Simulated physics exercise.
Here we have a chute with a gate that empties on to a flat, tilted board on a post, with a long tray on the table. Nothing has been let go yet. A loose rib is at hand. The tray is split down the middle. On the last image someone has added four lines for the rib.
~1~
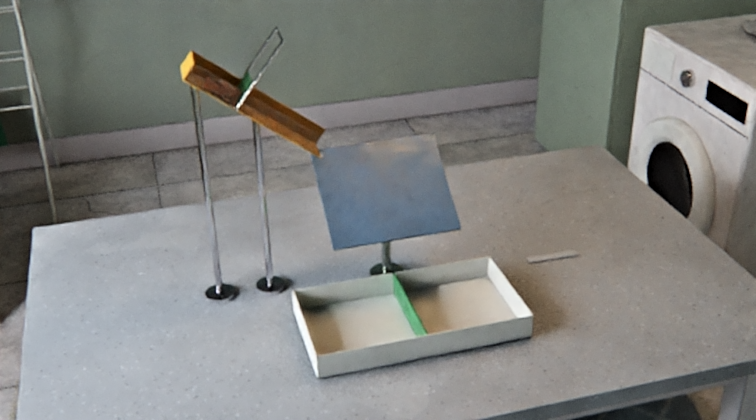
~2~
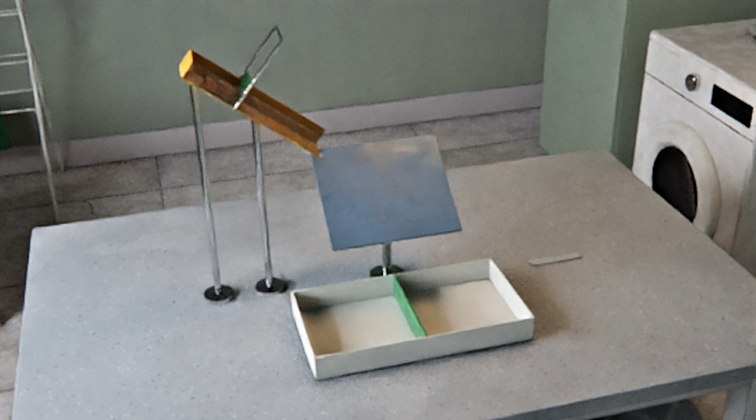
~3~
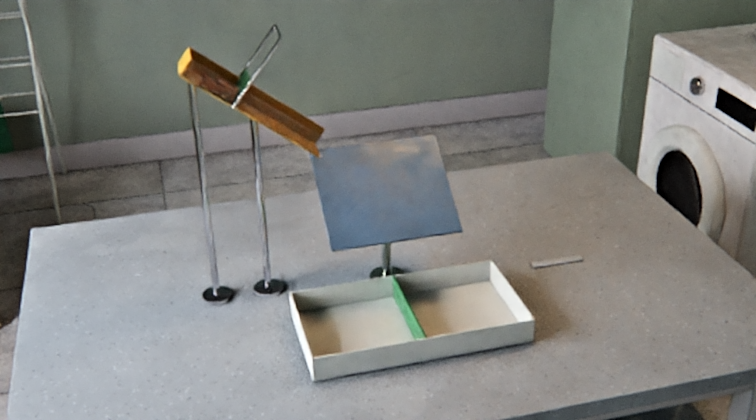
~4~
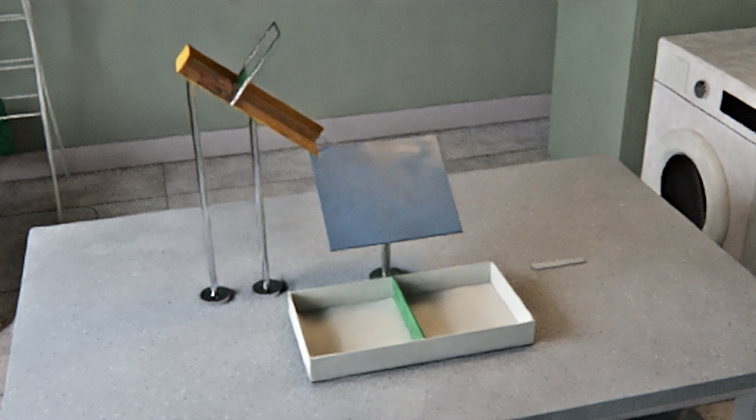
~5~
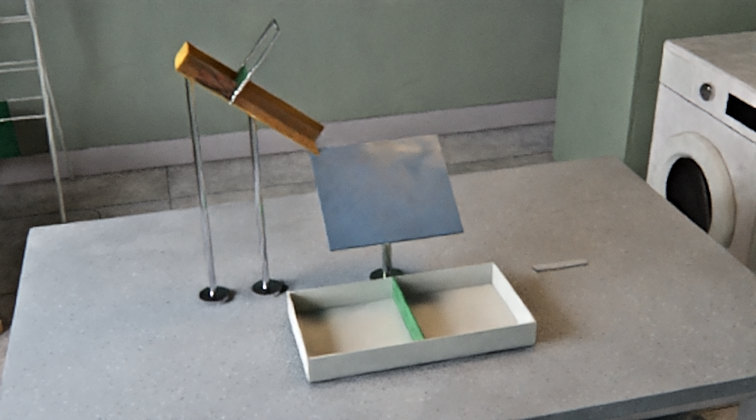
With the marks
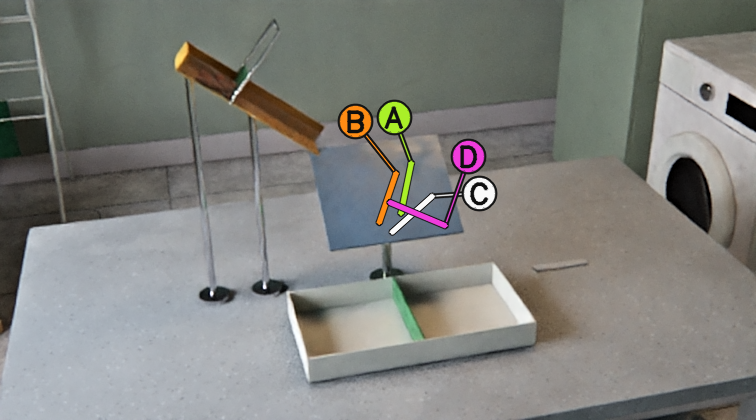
Nothing visibly moving around a closed wooden chute and tilted blue-grey board above a divided white tray, the view shifting slightly.
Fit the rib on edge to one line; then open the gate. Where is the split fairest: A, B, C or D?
The best line is A.
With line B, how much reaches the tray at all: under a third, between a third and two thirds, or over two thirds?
Over two thirds.
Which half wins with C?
More lands on the left.
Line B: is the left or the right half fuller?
More lands on the left.
On the marked copy, line A from (411, 163) to (401, 213); line B from (396, 173) to (379, 222); line C from (432, 196) to (392, 232); line D from (389, 202) to (445, 225).
With A, of what is caught, about half in the left half, about half in the right.
With B, of what is caught, most in the left half, a small part in the right.
With C, of what is caught, nearly all in the left half, a small part in the right.
With D, of what is caught, a small part in the left half, most in the right.
